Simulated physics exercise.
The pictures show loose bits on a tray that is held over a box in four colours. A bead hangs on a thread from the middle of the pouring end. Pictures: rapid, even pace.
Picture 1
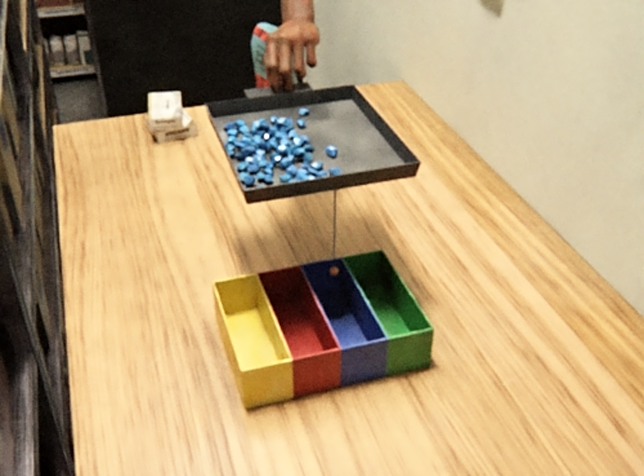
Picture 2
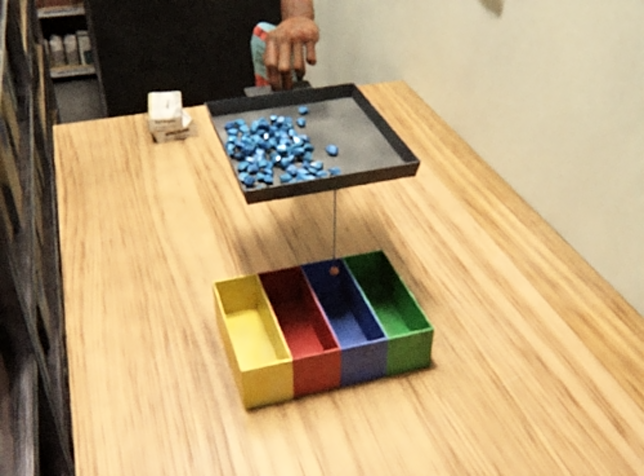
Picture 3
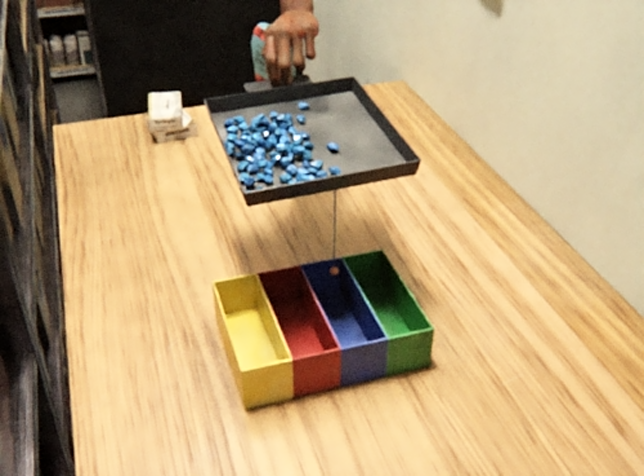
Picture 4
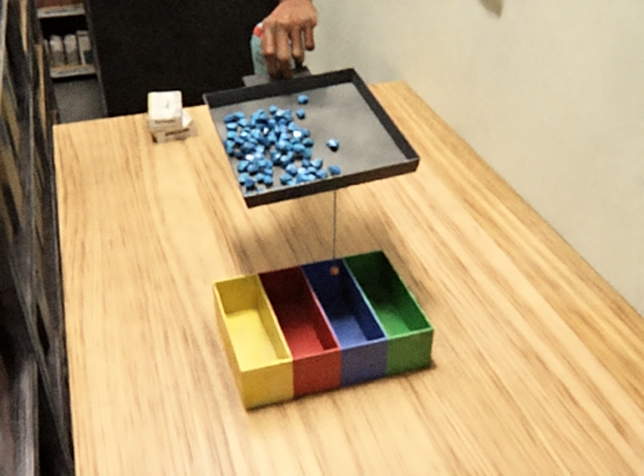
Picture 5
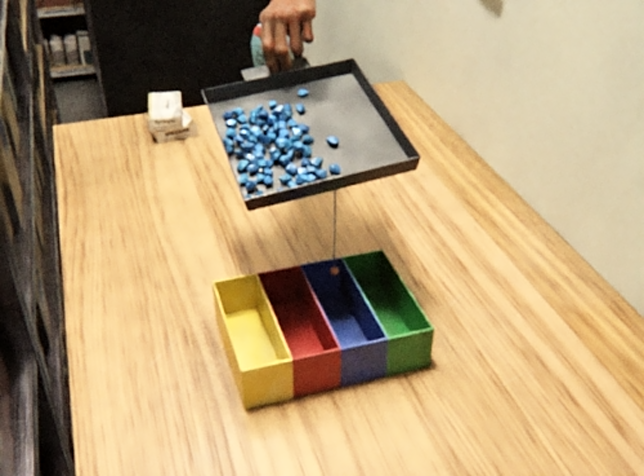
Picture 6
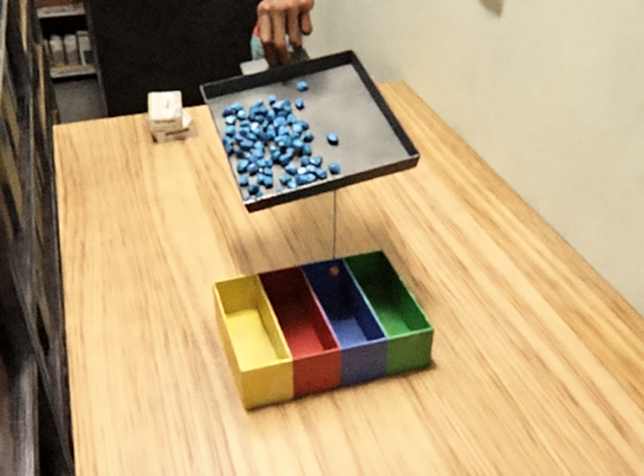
A hand slowly tilting a dark tray of blue stones toward its front left corner above a box with four coloured compartments.
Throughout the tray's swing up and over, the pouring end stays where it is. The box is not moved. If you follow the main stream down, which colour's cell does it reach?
It reaches the yellow cell.
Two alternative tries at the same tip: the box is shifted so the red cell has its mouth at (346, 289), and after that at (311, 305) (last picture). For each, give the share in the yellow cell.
Roughly 20 per cent, then roughly 90 per cent.
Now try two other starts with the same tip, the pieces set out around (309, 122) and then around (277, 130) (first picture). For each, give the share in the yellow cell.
Estimates in order: 50 percent, 70 percent.
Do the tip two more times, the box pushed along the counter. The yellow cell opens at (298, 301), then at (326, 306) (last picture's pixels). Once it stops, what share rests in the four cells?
Roughly 30 per cent the first time and 0 per cent the second.
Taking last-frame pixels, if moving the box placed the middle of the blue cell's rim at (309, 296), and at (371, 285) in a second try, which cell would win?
You'd see the cell in red win the first time and that yellow cell win the second.
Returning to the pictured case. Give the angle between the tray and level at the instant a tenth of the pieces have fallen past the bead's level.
I'd say it is tilted about 80°.
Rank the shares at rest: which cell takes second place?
I'd say the red one takes second place.
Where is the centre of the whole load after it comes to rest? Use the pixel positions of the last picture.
(260, 335).
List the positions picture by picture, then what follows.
The first picture shows corners of the pouring end near (247, 188) and (417, 161), level; middle of the load near (282, 149), aquarium stones; bead on its thread near (334, 271); yellow cell near (268, 381); red cell near (317, 369); blue cell near (364, 359); green cell near (410, 349).
The second picture shows corners of the pouring end near (246, 189) and (417, 160), level; middle of the load near (281, 149).
The third picture shows corners of the pouring end near (246, 191) and (417, 159), tipped barely, lowest at the left corner; middle of the load near (281, 147).
The fourth picture shows corners of the pouring end near (246, 194) and (417, 157), tipped a little, lowest at the left corner; middle of the load near (281, 145).
The fifth picture shows corners of the pouring end near (246, 197) and (417, 155), tipped a little, lowest at the left corner; middle of the load near (281, 142).
The sixth picture shows corners of the pouring end near (246, 200) and (416, 154), tipped a little, lowest at the left corner; middle of the load near (280, 140); yellow cell near (268, 381); red cell near (317, 369); blue cell near (364, 359); green cell near (410, 349).
Shortly afterwards, tray tipped steeply; the whole lot on the tray.
Next, tray tipped right over; near half on the tray; near a quarter in the yellow cell; a little in the red cell; near a quarter falling or outside the box.
Some moments later, tray tipped past a quarter turn; near two thirds in the yellow cell; near a third in the red cell.
In the end, tray tipped past a quarter turn; near two thirds in the yellow cell; near a third in the red cell; none at all in the blue cell; none at all in the green cell.
